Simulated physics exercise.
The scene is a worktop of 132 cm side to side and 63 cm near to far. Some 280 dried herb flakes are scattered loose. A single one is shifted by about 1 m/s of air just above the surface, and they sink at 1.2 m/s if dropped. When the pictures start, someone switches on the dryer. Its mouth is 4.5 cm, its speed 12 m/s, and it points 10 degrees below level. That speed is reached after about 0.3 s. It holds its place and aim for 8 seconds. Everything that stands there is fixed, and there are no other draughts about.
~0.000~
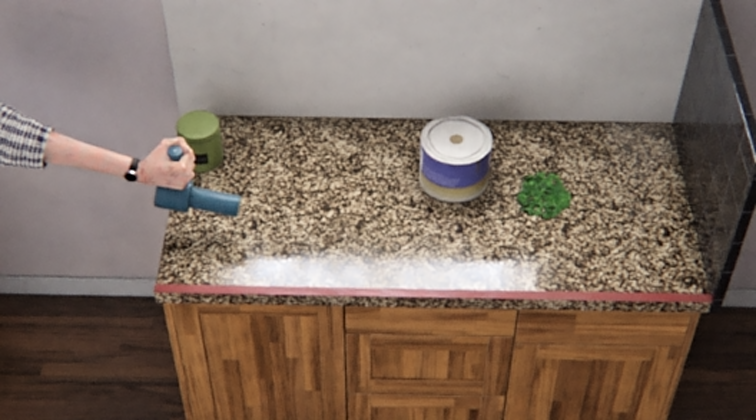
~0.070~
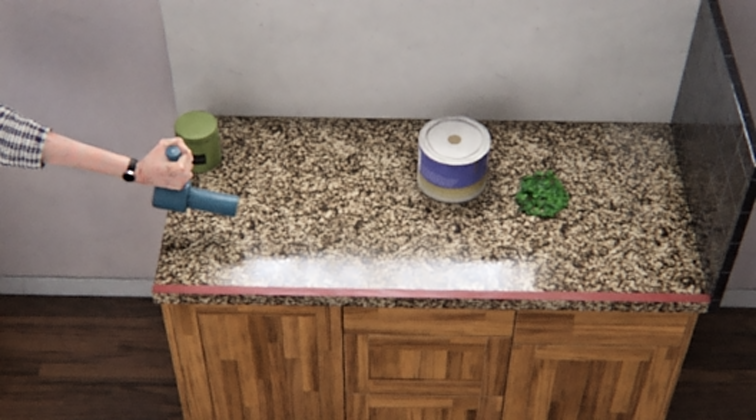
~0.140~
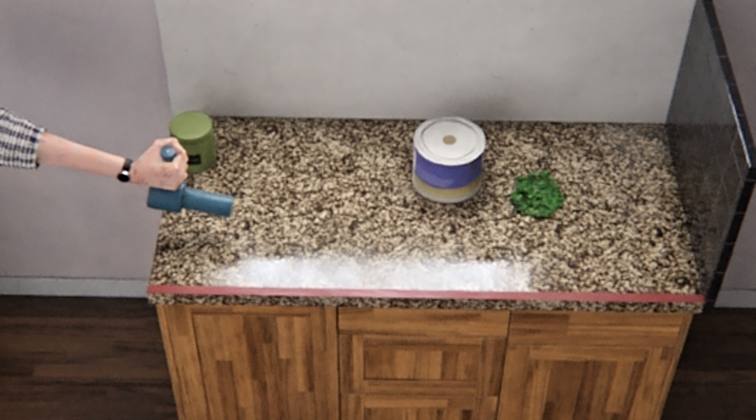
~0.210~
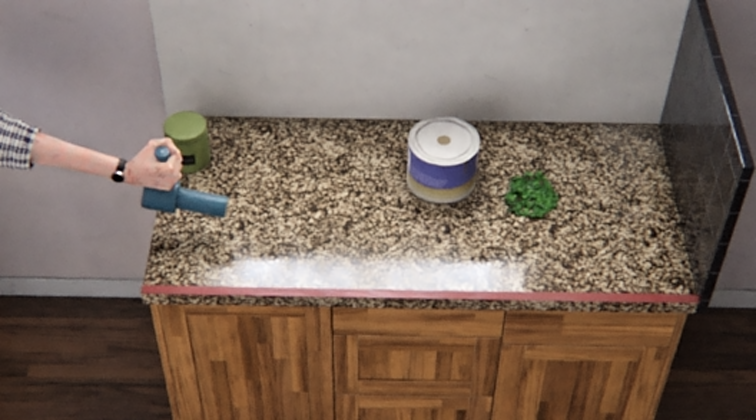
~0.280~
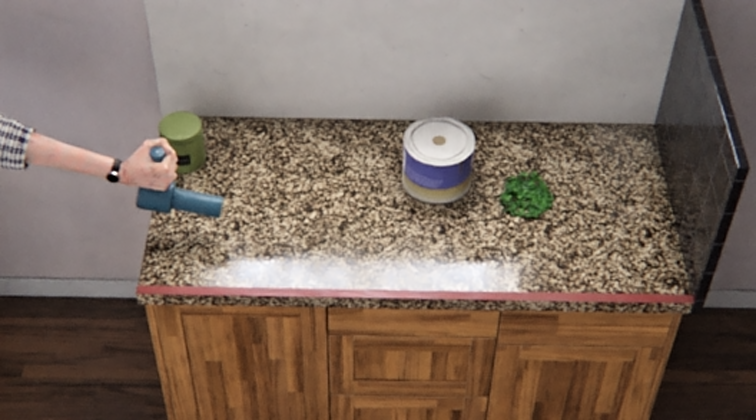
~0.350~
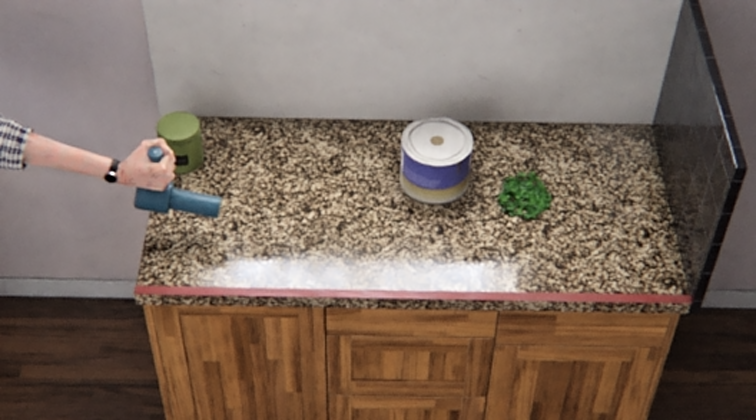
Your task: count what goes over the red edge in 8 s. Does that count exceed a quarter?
No.
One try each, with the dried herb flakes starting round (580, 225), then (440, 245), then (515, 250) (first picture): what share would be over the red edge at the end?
It goes 1 %, then 50 %, then 60 %.
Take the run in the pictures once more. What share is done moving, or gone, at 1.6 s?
About 25 per cent.
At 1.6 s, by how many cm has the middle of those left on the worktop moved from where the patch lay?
It works out to close to 40 cm.
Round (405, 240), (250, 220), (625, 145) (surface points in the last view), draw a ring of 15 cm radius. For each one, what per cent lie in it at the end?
0 %, 0 %, 40 %.
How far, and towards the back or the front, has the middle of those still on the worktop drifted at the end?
Drift: Rearward direction, about 30 cm.
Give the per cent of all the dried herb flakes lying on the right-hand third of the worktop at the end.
Something close to 50 % ends up there.
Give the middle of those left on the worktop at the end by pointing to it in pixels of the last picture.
Roughly at (487, 124).
After 1.6 s the count stands so, 0 % are over the red edge; the middle of those still in play is near (628, 124).
After 2.6 s the count stands so, 0 % are over the red edge; the middle of those still in play is near (578, 124).
After 4.4 s the count stands so, 0 % are over the red edge; the middle of those still in play is near (526, 124).
After 8.0 s, at the end, 0 % are over the red edge; the middle of those still in play is near (487, 124).
